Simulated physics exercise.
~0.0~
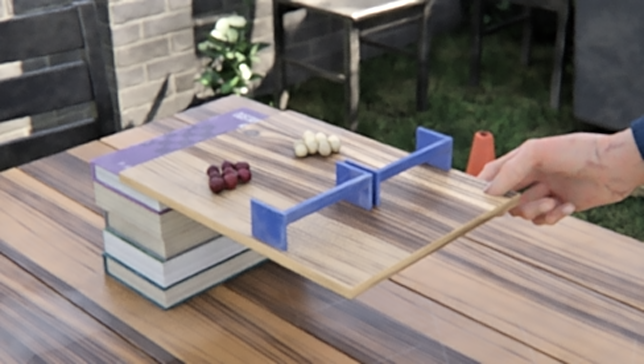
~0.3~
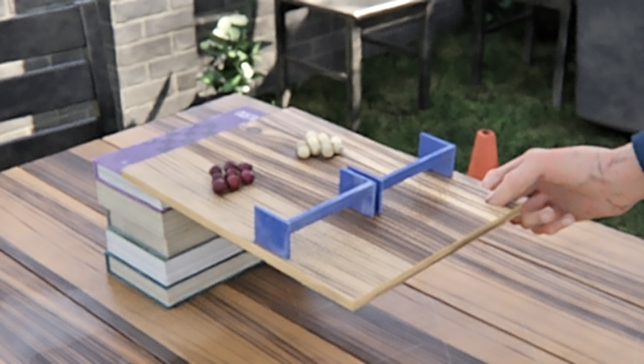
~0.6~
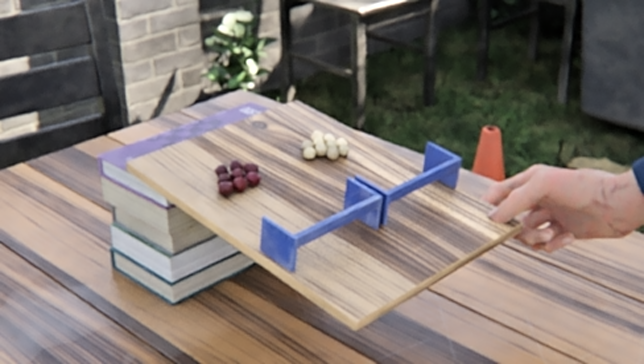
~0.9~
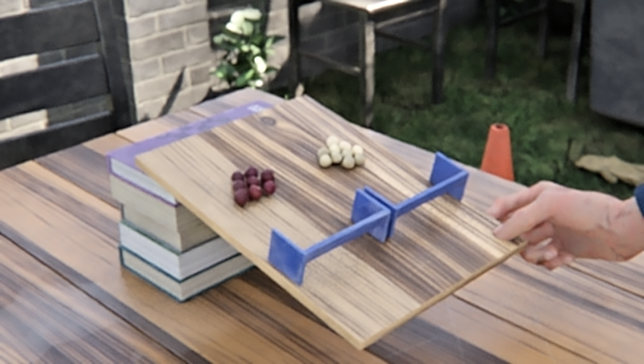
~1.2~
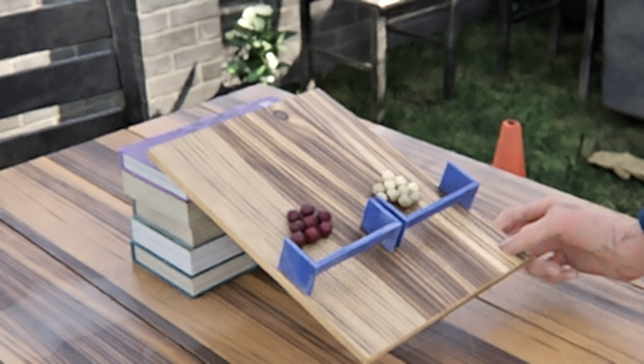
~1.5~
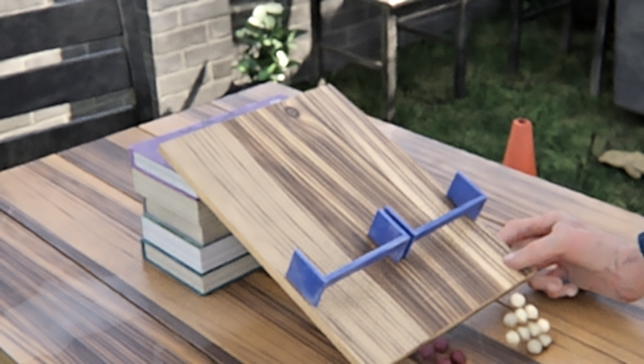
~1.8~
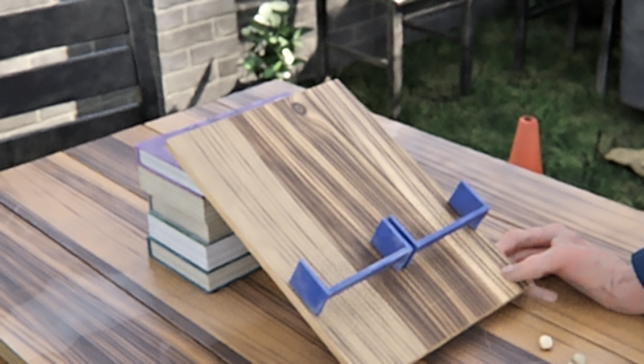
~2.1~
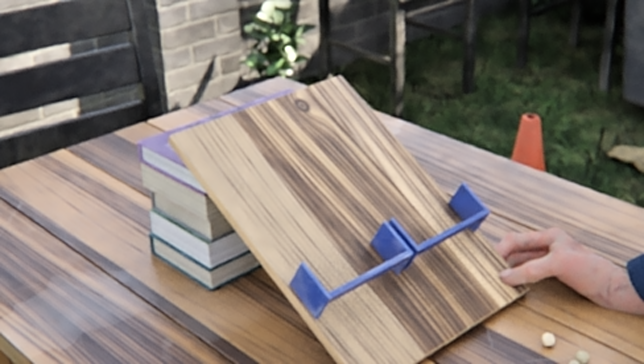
On an outdoor patio, seen from slightly above, a wooden board rests on a stack of books on a striped wooden table, with a brick wall, dark chairs and an orange cone behind. A hand at the right holds the board's near end, and a cluster of dark red balls and a cluster of cream ones sit above two blue gates. The board gradually tilts more steeply, and both clusters slide down to the gates. They pass through and spill off the lower edge onto the table. Finally the board leans steeply, empty, with a couple of cream balls beside the hand.
